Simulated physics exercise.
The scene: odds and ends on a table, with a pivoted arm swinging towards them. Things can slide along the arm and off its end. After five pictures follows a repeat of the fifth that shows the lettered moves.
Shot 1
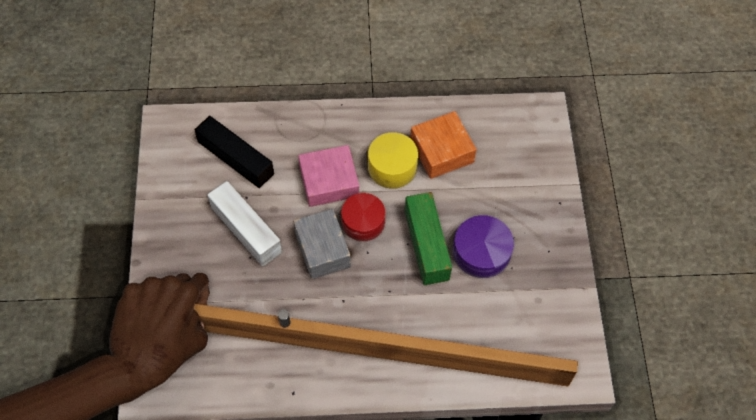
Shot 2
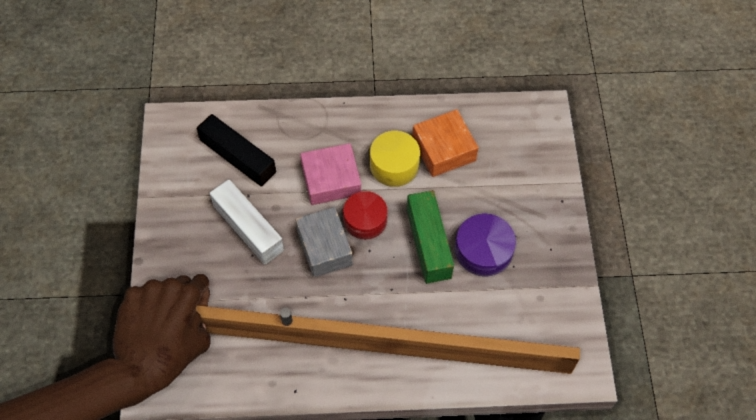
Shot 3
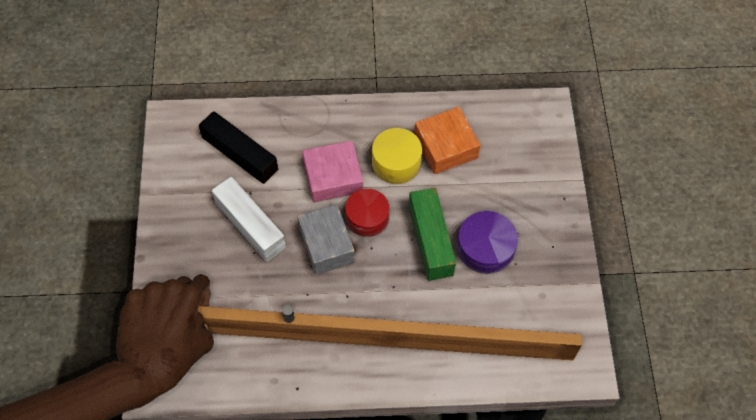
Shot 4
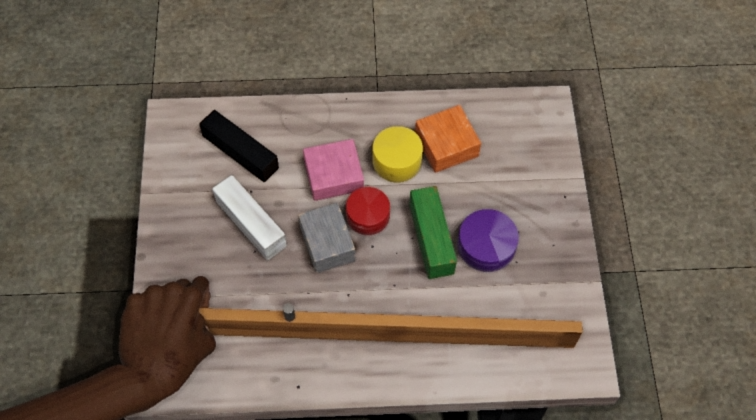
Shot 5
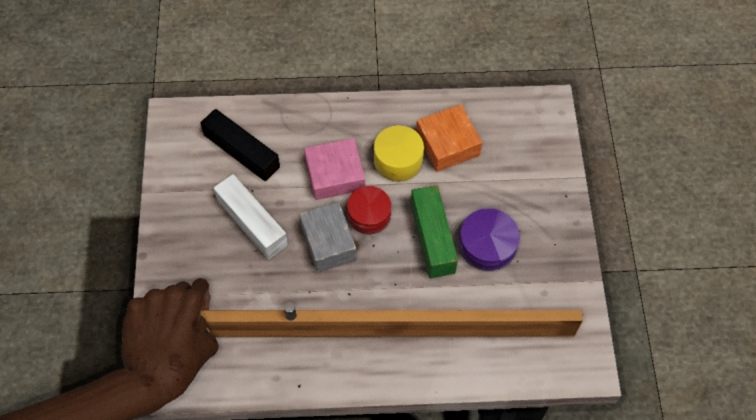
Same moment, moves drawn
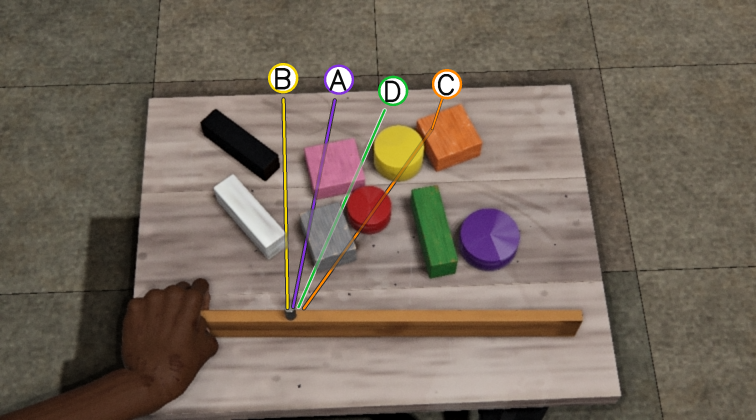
A hand at the left swings a wooden arm slightly upward towards the still coloured blocks.
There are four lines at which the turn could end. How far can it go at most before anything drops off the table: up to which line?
Nothing falls up to C.
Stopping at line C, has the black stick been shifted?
By then, no.
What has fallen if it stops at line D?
The yellow tin.
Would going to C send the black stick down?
By then, no.
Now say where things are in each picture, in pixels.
In the first frame, black stick (235, 152); orange block (443, 145); pink block (329, 176).
In the second frame, arm (438, 337); yellow tin (395, 159).
In the third frame, arm (440, 329); red tin (368, 213).
In the fourth frame, arm (442, 322); purple tin (488, 240).
In the fifth frame, arm (442, 315); black stick (240, 145); orange block (449, 138); pink block (335, 169).
On the copy, A at (315, 198); B at (285, 198); C at (371, 215); D at (344, 203).
On C. First, arm (430, 265); purple tin (482, 224); green bar (430, 226).
Then, arm (401, 225); orange block (440, 121); yellow tin (386, 124).
Finally, arm (372, 203); yellow tin (366, 95); orange block (428, 100); nothing has fallen.
By contrast, A drops the yellow tin; B drops the yellow tin and purple tin; D drops the yellow tin.
